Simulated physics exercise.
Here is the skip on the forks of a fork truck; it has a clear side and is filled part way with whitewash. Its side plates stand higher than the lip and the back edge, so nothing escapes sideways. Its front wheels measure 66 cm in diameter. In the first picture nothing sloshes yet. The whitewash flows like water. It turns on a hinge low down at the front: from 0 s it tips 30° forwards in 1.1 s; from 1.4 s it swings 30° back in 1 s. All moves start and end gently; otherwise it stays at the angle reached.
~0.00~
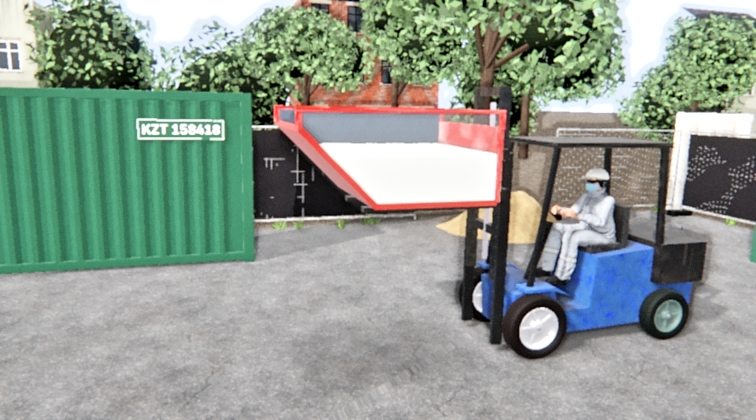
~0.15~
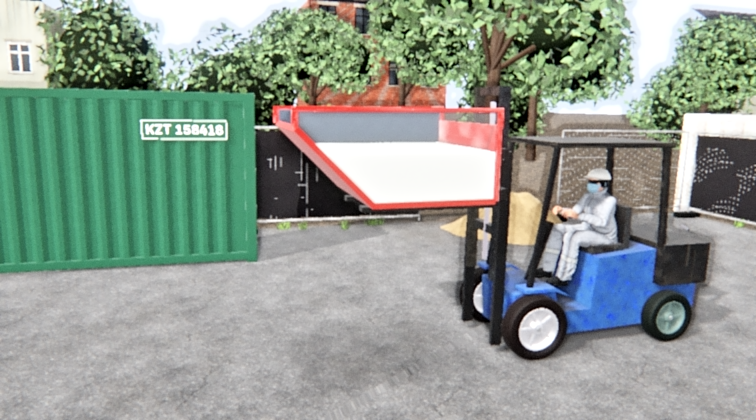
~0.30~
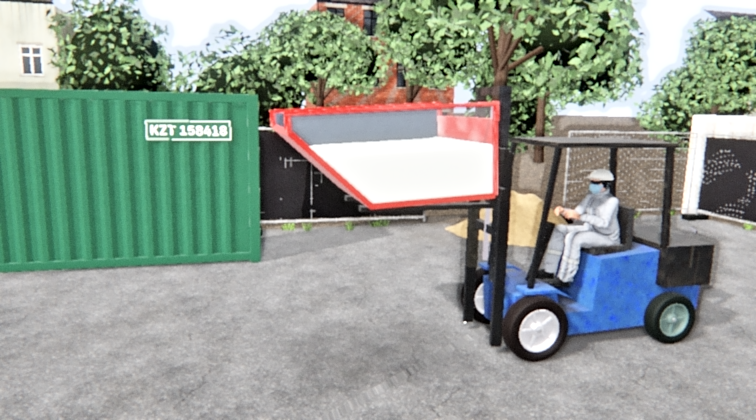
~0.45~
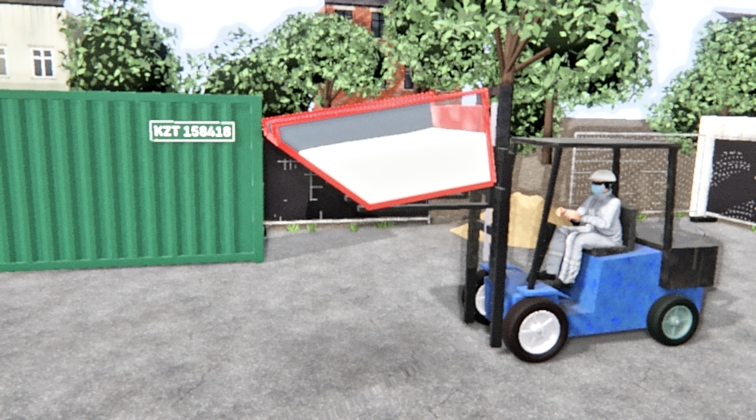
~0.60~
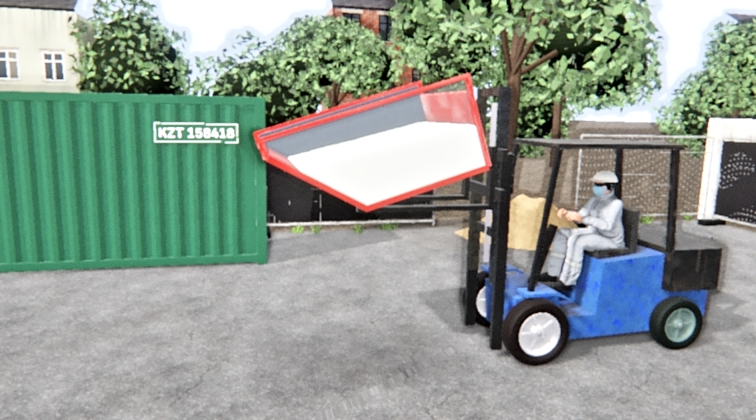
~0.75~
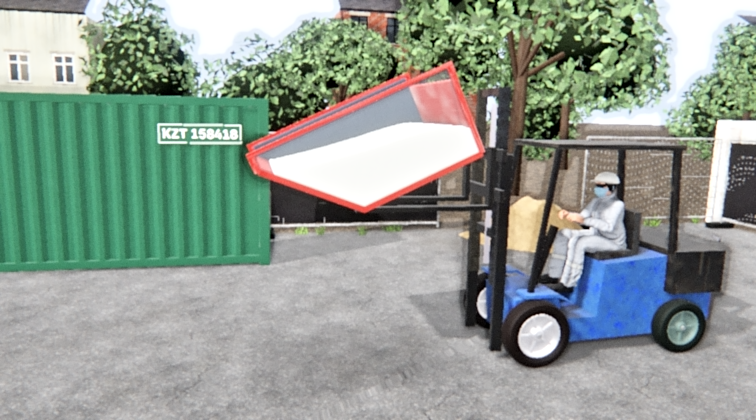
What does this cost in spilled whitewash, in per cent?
Roughly 68 per cent of the whitewash is lost.
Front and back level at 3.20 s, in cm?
Front 0 cm, back 36 cm.
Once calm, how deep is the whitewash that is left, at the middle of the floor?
About 14 cm.
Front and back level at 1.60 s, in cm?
About 34 cm in front and 0 cm behind.
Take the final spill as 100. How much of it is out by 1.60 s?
Some 70 per cent by then.
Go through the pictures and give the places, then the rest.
The surface is at (388, 156) near the front wall; the surface is at (485, 155) near the back wall; the lip is at (302, 126); the front is on the left; a wheel hub at (541, 330), in the first frame.
The surface is at (385, 155) near the front wall; the surface is at (484, 154) near the back wall, in the second frame.
The surface is at (381, 155) near the front wall; the surface is at (480, 148) near the back wall; the skip is tilted 3° forwards, in the third frame.
The surface is at (373, 154) near the front wall; the surface is at (473, 137) near the back wall; the skip is tilted 10° forwards, in the fourth frame.
The surface is at (363, 155) near the front wall; the surface is at (463, 128) near the back wall; the skip is tilted 18° forwards, in the fifth frame.
The surface is at (353, 155) near the front wall; the surface is at (456, 127) near the back wall; the skip is tilted 25° forwards; the lip is at (260, 169); a wheel hub at (541, 338), in the sixth frame.
Then, 1.60 s in, the skip is at 29° forwards, the surface stands 0 cm at the back and 35 cm at the front; 46 per cent is out, over the front.
Then, 2.40 s in, the surface stands 8 cm at the back and 18 cm at the front; 62 per cent is out, over the front.
Then, 3.20 s in, the surface stands 36 cm at the back and 0 cm at the front; 62 per cent is out, over the front.
Then, 5.28 s in, 68 per cent is out, over the front, 476 of 696 litres.
